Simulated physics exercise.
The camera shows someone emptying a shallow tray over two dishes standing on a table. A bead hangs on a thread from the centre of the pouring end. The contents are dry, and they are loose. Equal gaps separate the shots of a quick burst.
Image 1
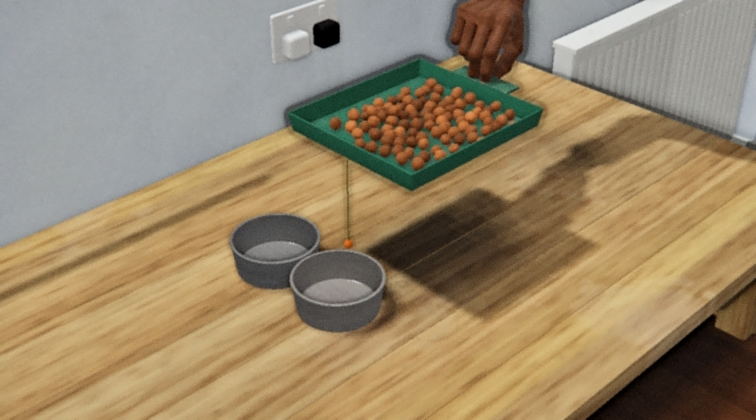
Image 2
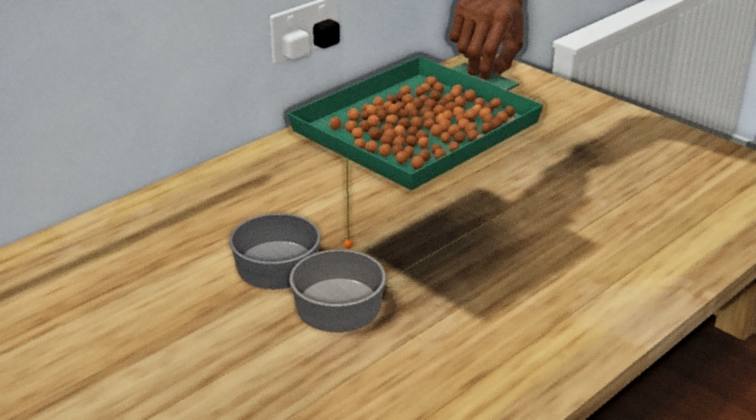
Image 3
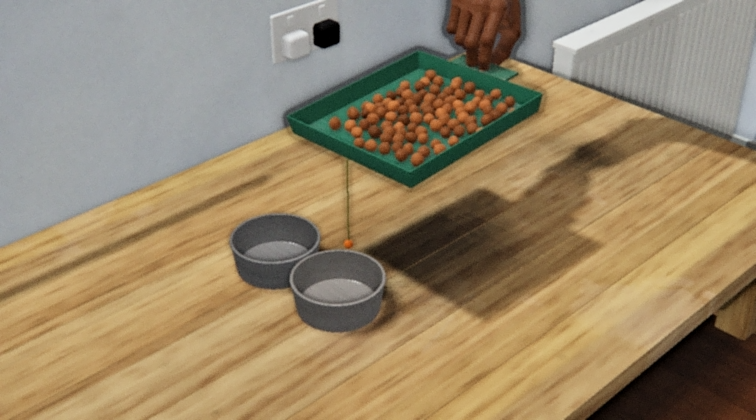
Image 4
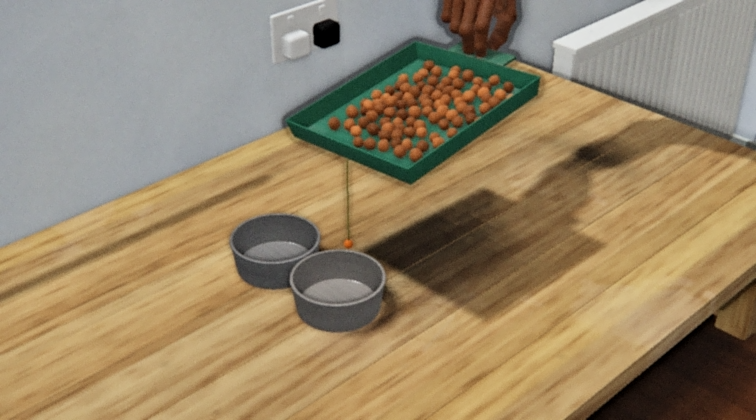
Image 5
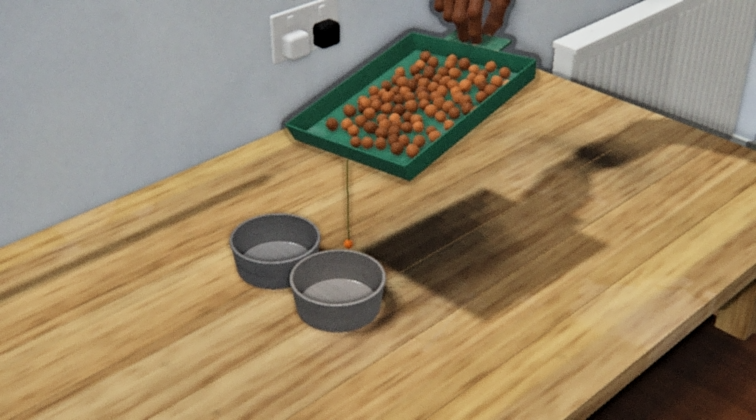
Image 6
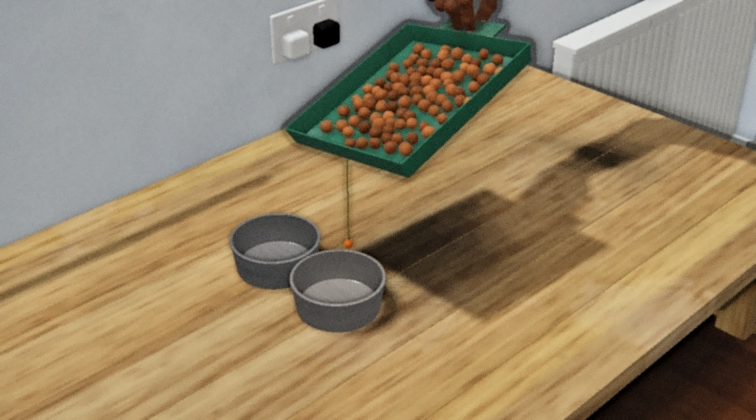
At the start, a hand holds a green tray of loose brown hazelnuts level above two empty grey dishes on a wooden table, an orange bead hanging from its near end. The hand then lifts the far end, steadily steepening the tray toward its left corner, and the nuts shift toward the lower end.
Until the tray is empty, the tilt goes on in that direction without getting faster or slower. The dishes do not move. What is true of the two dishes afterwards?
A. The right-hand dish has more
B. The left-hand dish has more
Option B: The left-hand dish has more.
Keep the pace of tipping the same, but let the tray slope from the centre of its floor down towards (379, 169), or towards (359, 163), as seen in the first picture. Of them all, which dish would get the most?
So: The right-standing dish on the first go, the right-standing dish on the second.
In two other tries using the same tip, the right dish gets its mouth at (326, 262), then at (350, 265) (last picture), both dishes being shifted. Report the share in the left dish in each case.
I'd say about 50 percent, followed by about 70 percent.
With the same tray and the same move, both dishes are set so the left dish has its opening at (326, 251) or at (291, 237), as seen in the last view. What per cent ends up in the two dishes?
Near 30 % and 70 %.
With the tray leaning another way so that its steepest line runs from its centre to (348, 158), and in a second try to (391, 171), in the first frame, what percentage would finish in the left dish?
Near 20 % and 0 %.
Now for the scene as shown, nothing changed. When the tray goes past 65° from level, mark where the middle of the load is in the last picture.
Near (342, 106).
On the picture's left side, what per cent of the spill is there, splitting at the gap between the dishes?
60 per cent or thereabouts.
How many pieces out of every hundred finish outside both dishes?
I'd say around 30 per cent.
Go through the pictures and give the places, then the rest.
The first picture shows corners of the pouring end at (293, 113) and (412, 172), level; middle of the load at (429, 120), hazelnuts; left dish at (241, 267); right dish at (303, 308); bead on its thread at (349, 244).
The second picture shows corners of the pouring end at (292, 113) and (411, 171), level; middle of the load at (429, 118).
The third picture shows corners of the pouring end at (291, 116) and (410, 169), tipped barely, lowest at the left corner; middle of the load at (429, 113).
The fourth picture shows corners of the pouring end at (290, 119) and (408, 166), tipped a little, lowest at the left corner; middle of the load at (427, 105).
The fifth picture shows corners of the pouring end at (289, 123) and (405, 163), tipped clearly, lowest at the left corner; middle of the load at (424, 98).
The sixth picture shows corners of the pouring end at (289, 127) and (402, 161), tipped clearly, lowest at the left corner; middle of the load at (417, 93), about two thirds on the move; left dish at (241, 267); right dish at (303, 308).
Soon after the last picture, tray tipped steeply; all on the tray.
A little later, tray tipped past a quarter turn; nearly all on the tray; a stray few in the left dish; a stray few in the air.
Later still, tray tipped past a quarter turn; a small part in the right dish; about two thirds in the left dish; about a quarter outside both; a stray few in the air.
At rest, tray tipped past a quarter turn; a small part in the right dish; about two thirds in the left dish; about a quarter outside both.
